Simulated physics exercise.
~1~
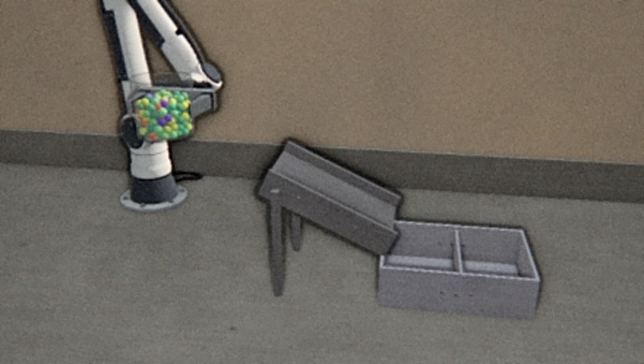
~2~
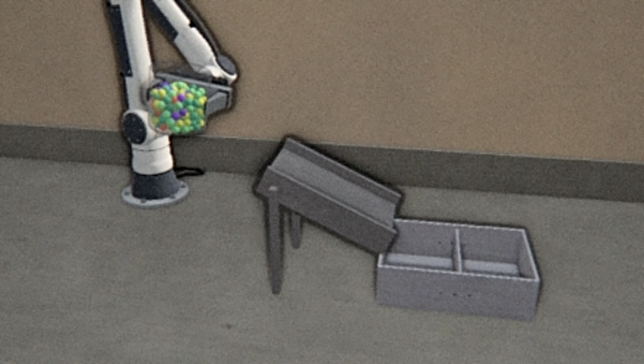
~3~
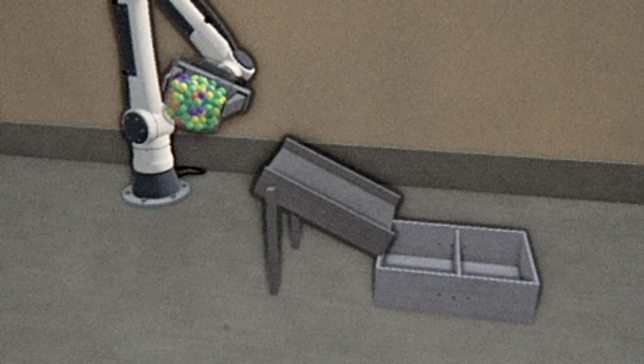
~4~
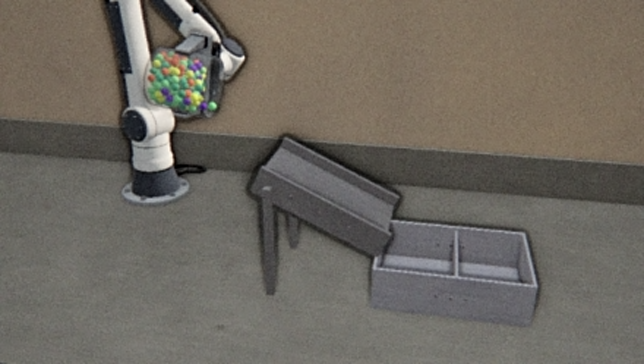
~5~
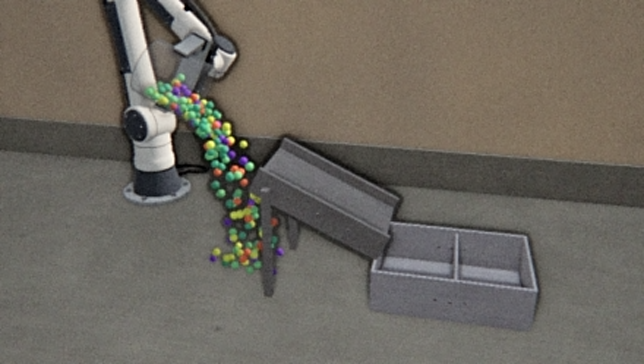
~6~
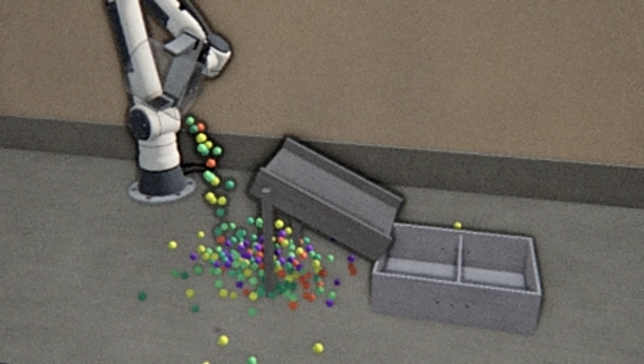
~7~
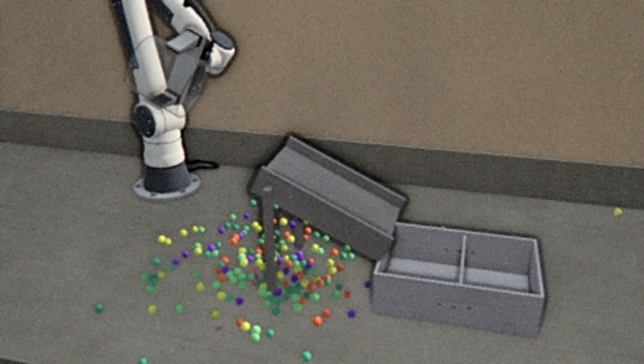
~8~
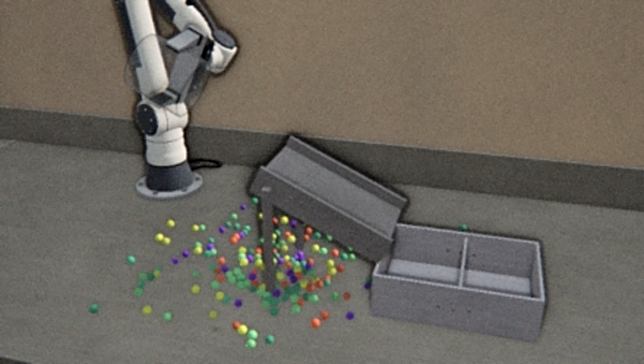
A robot arm carried a clear tumbler of colorful round sweets to the right, then drew back and tipped it over, spilling them short of the sloping chute. They scattered across the floor around its legs, leaving the divided box empty.
